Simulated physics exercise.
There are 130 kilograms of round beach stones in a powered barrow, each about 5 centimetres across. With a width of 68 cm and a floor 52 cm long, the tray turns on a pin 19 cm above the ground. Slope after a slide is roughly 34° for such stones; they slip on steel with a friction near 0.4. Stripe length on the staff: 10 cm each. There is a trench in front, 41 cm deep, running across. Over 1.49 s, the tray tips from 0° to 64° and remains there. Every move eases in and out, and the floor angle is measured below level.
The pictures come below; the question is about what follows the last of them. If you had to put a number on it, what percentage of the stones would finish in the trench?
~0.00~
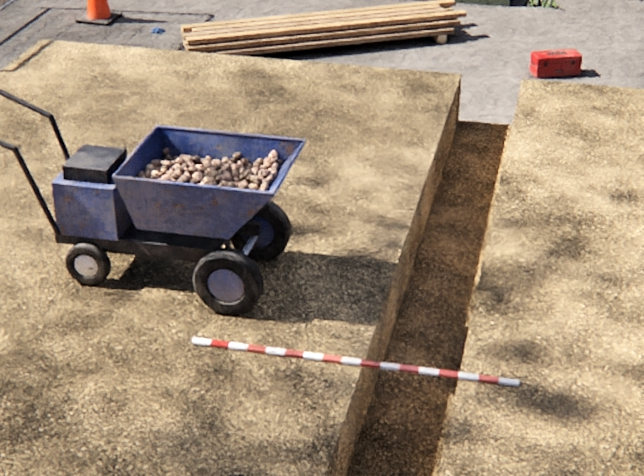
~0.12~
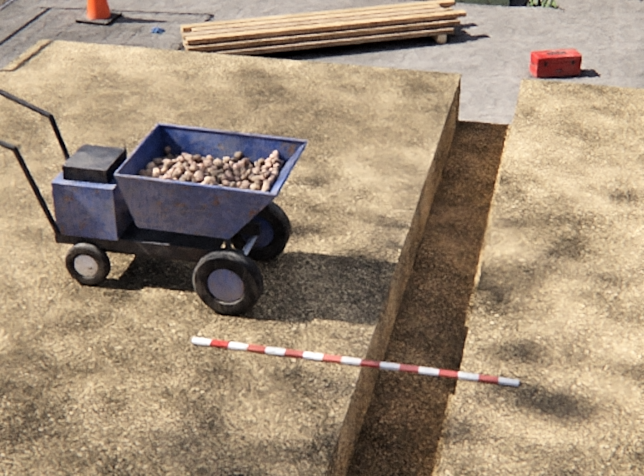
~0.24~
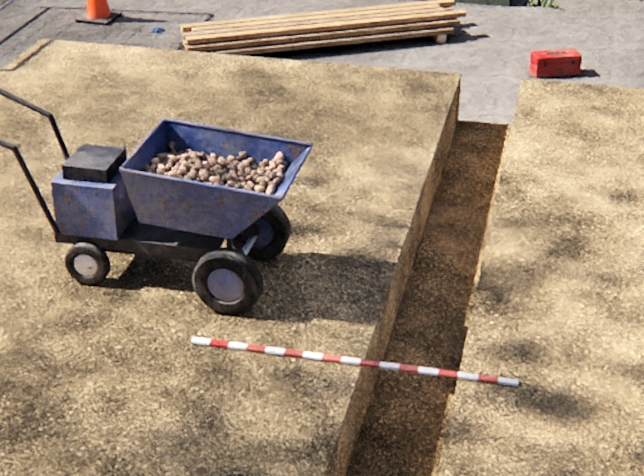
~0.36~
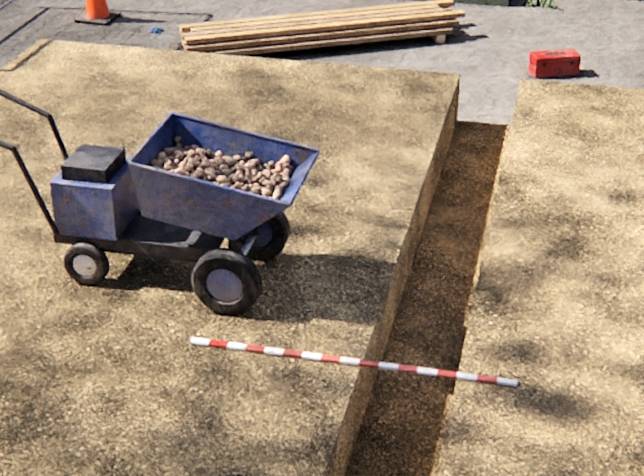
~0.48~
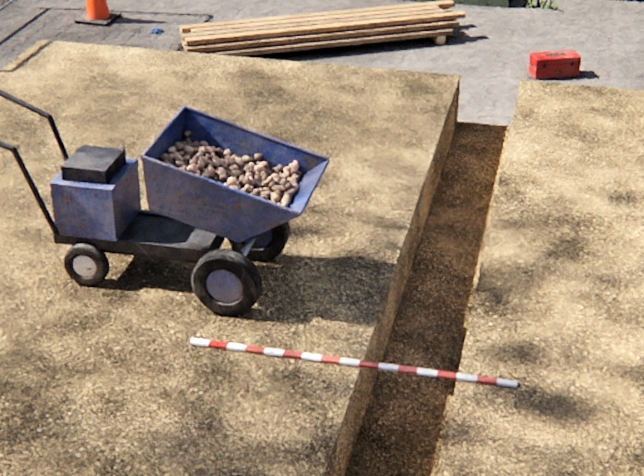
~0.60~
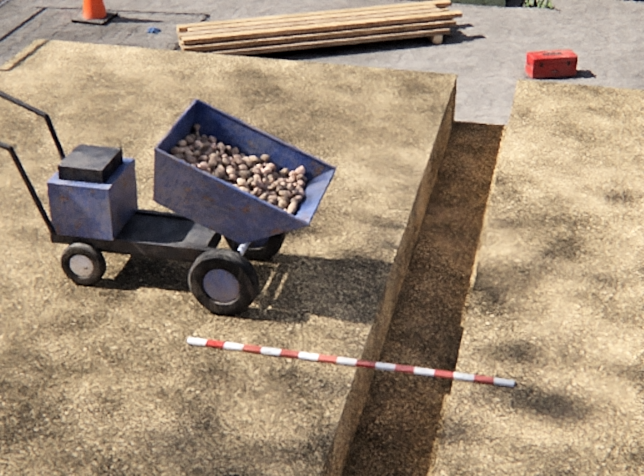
I'd put it at about 85 percent.
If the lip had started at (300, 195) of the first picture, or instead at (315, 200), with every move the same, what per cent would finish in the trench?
First spot about 100, second spot about 100 per cent.
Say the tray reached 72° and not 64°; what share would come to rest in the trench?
Roughly 75%.
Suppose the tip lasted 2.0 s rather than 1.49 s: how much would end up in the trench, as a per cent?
Close to 85 per cent then.
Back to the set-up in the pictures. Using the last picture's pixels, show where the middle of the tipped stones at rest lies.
I'd put it close to (414, 356).
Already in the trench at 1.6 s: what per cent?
By that moment, roughly 20 per cent of the load.
After 1.1 s the floor is at 54°; 100 % in the tray; the foremost stones are at (334, 252).
After 1.6 s the floor is at 64°; 65 % in the tray, 12 % short of the trench, 22 % in the trench; the foremost stones are at (435, 365).
After 1.9 s the floor is at 64°; 33 % in the tray, 15 % short of the trench, 53 % in the trench; the foremost stones are at (460, 360).
After 3.9 s the floor is at 64°; 0 % in the tray, 15 % short of the trench, 85 % in the trench; the foremost stones are at (460, 375).
